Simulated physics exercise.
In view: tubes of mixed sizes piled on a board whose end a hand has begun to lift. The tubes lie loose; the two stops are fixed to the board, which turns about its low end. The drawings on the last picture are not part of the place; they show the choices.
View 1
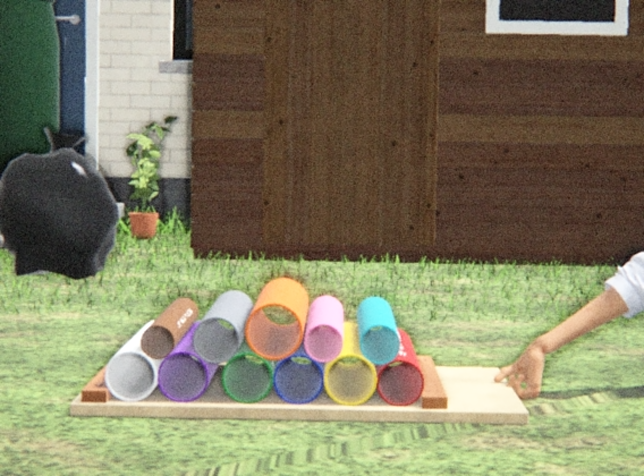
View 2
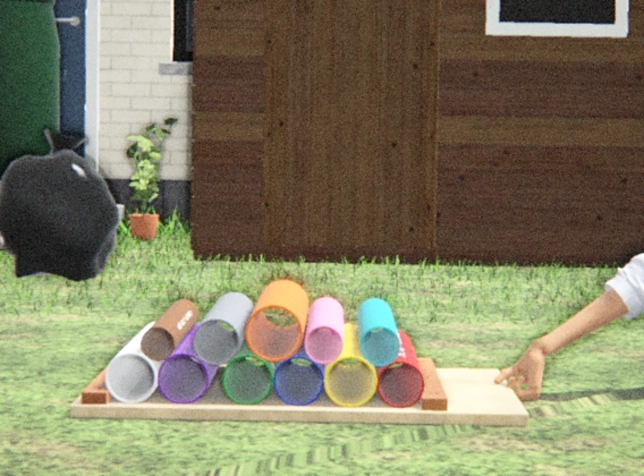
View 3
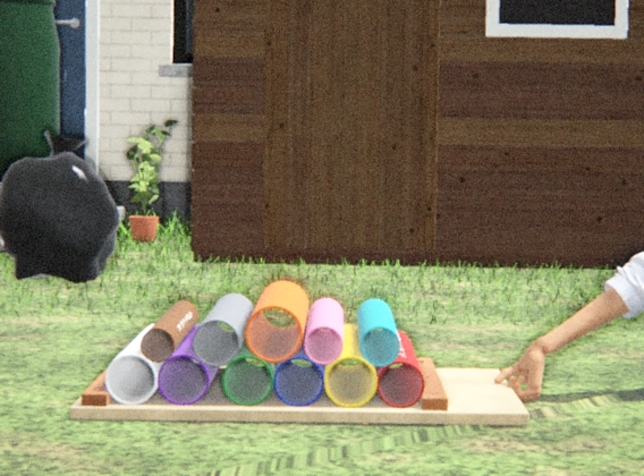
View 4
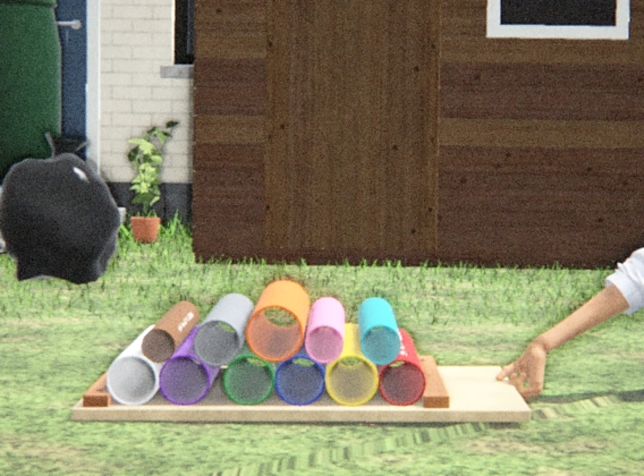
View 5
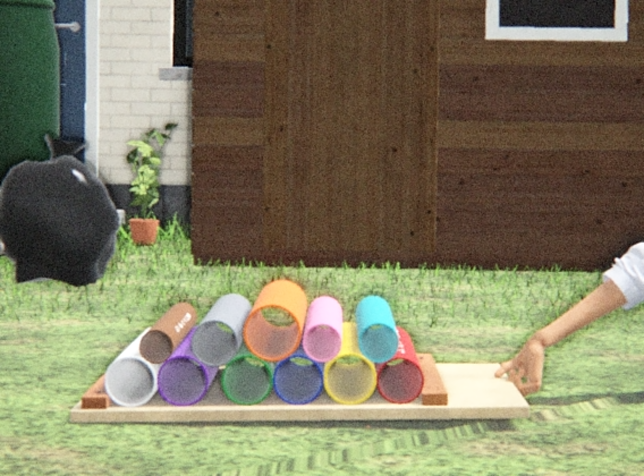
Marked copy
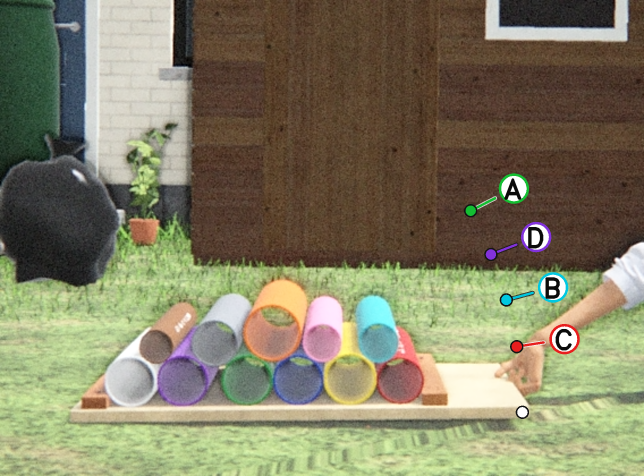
A hand gripping the right end of a board piled with loose colourful tubes on grass, the stack staying almost completely still.
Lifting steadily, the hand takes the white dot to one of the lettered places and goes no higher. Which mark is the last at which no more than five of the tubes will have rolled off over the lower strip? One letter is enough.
Lift it to A and no more.
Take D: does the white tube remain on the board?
Yes, with D.
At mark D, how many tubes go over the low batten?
With D, none.
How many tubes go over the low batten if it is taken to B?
At B the number is none.
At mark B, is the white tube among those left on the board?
Yes.
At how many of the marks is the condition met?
The number is four.
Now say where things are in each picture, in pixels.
Blue tube (299, 380); yellow tube (350, 380); red tube (400, 383), in the first picture.
Red tube (401, 385); orange tube (274, 333), in the second picture.
Board (303, 386); yellow tube (351, 382); red tube (401, 385); purple tube (183, 380), in the third picture.
Board (304, 385); white tube (132, 380); purple tube (184, 380), in the fourth picture.
Board (303, 385); white tube (131, 381); purple tube (183, 381), in the fifth picture.
On the copy, A at (471, 211); B at (506, 300); C at (517, 347); D at (491, 255); the white dot at (523, 412).
On A. First, board at 17°.
Then, board at 28°.
Finally, board at 28°, none over the low batten.
By contrast, B none over the low batten; C none over the low batten; D none over the low batten.
